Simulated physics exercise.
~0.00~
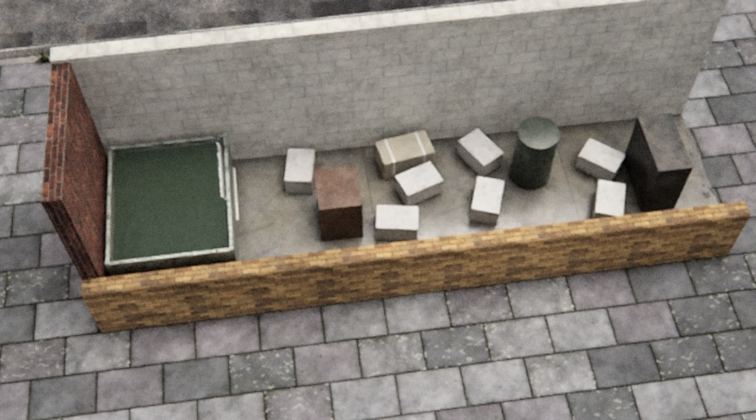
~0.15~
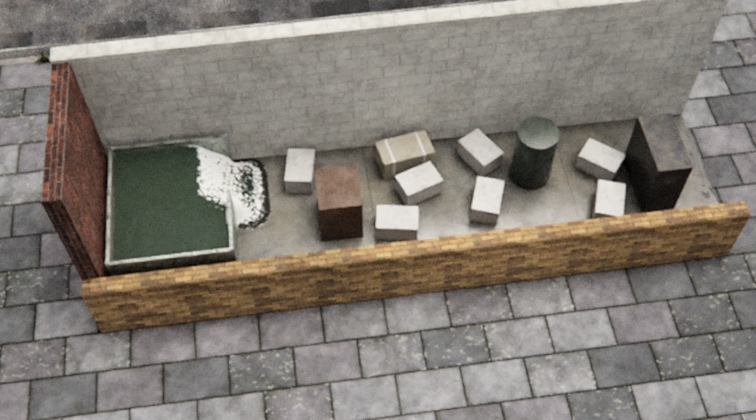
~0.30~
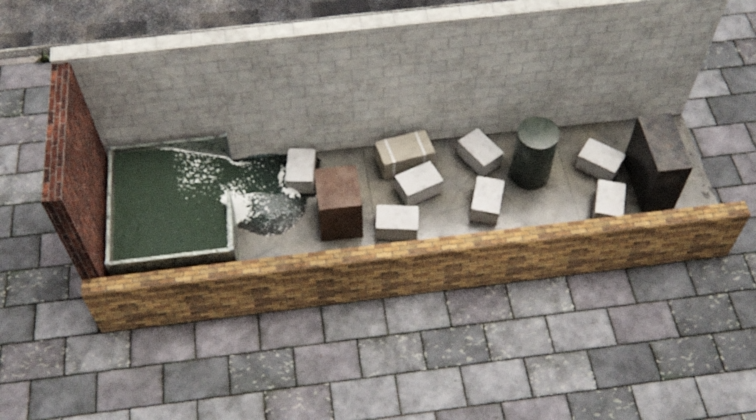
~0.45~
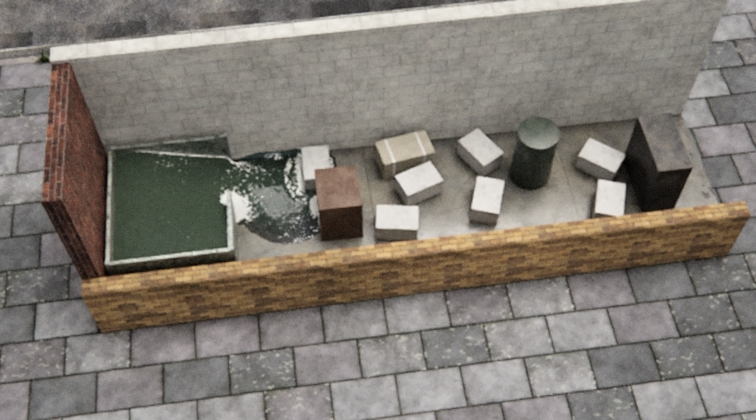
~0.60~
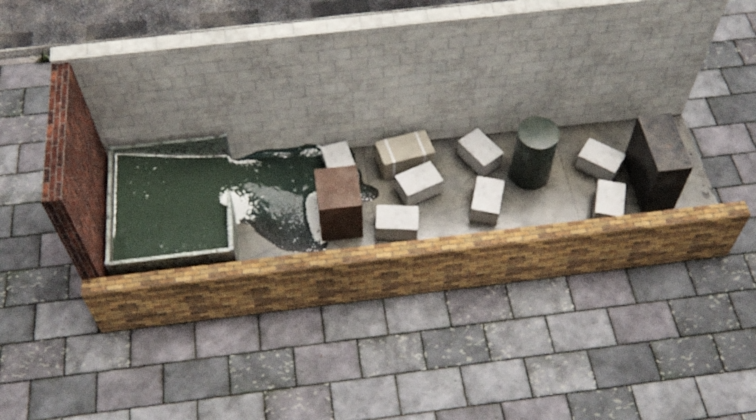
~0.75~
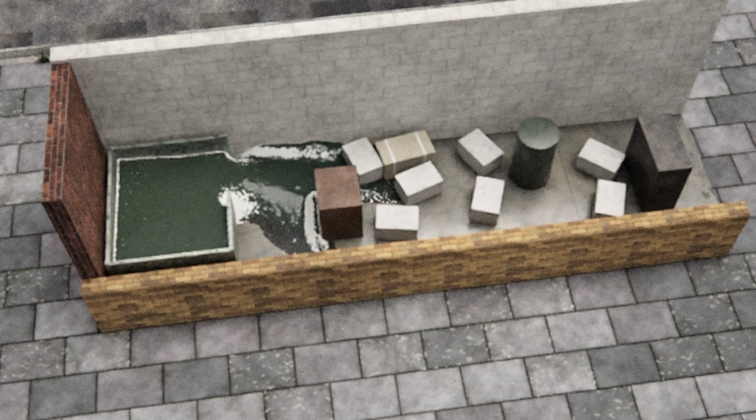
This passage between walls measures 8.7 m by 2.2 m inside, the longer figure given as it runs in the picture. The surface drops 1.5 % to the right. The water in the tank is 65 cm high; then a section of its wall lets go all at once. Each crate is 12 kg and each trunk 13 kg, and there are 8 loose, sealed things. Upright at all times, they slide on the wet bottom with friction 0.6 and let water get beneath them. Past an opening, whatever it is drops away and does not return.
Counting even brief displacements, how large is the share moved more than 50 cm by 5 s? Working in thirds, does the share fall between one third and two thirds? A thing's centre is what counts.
Yes.
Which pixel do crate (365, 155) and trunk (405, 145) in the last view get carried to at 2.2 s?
Somewhere around (478, 187) and (478, 141).
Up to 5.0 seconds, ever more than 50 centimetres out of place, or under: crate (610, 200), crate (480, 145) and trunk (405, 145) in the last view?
Going one by one: Within it, beyond it, beyond it.
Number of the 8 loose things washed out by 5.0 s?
That makes 1 by then.
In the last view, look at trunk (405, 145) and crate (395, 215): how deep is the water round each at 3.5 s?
Around 11 cm and 4 cm.
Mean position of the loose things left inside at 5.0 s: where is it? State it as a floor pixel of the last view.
At about (543, 203).
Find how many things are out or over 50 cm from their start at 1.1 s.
Result: 1.
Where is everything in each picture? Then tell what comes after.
In the first frame, a crate at (299, 165) rests on the ground; a trunk at (405, 147), on the bottom; 2.9 m2 under water; 0 of 8 have shifted.
In the second frame, a crate at (299, 165) rests on the ground; a trunk at (405, 147), on the bottom; water covers 3.5 m2; 0 of 8 have shifted.
In the third frame, a crate at (300, 165) rests on the ground; a trunk at (405, 147), on the bottom; 4.2 m2 under water; 0 of 8 have shifted.
In the fourth frame, a crate at (316, 162) rests on the ground, 25 cm from its start; a trunk at (405, 147), on the bottom; 4.7 m2 under water; 1 of 8 have shifted.
In the fifth frame, a crate at (339, 159), on the bottom, 59 cm from its start; a trunk at (405, 147), on the bottom; 5.3 m2 under water; 1 of 8 have shifted.
In the sixth frame, a crate at (363, 155), on the bottom, 95 cm from its start; a trunk at (405, 147), on the bottom; water covers 5.9 m2; 1 of 8 have shifted.
After 1.1 s 1 of 8 are over 50 cm from their spots; 1 afloat.
After 2.2 s 5 of 8 are over 50 cm from their spots; 4 afloat.
After 3.5 s 5 of 8 are over 50 cm from their spots; 7 afloat.
After 5.0 s 5 of 8 are over 50 cm from their spots, and 5 have been at some point; 6 afloat.
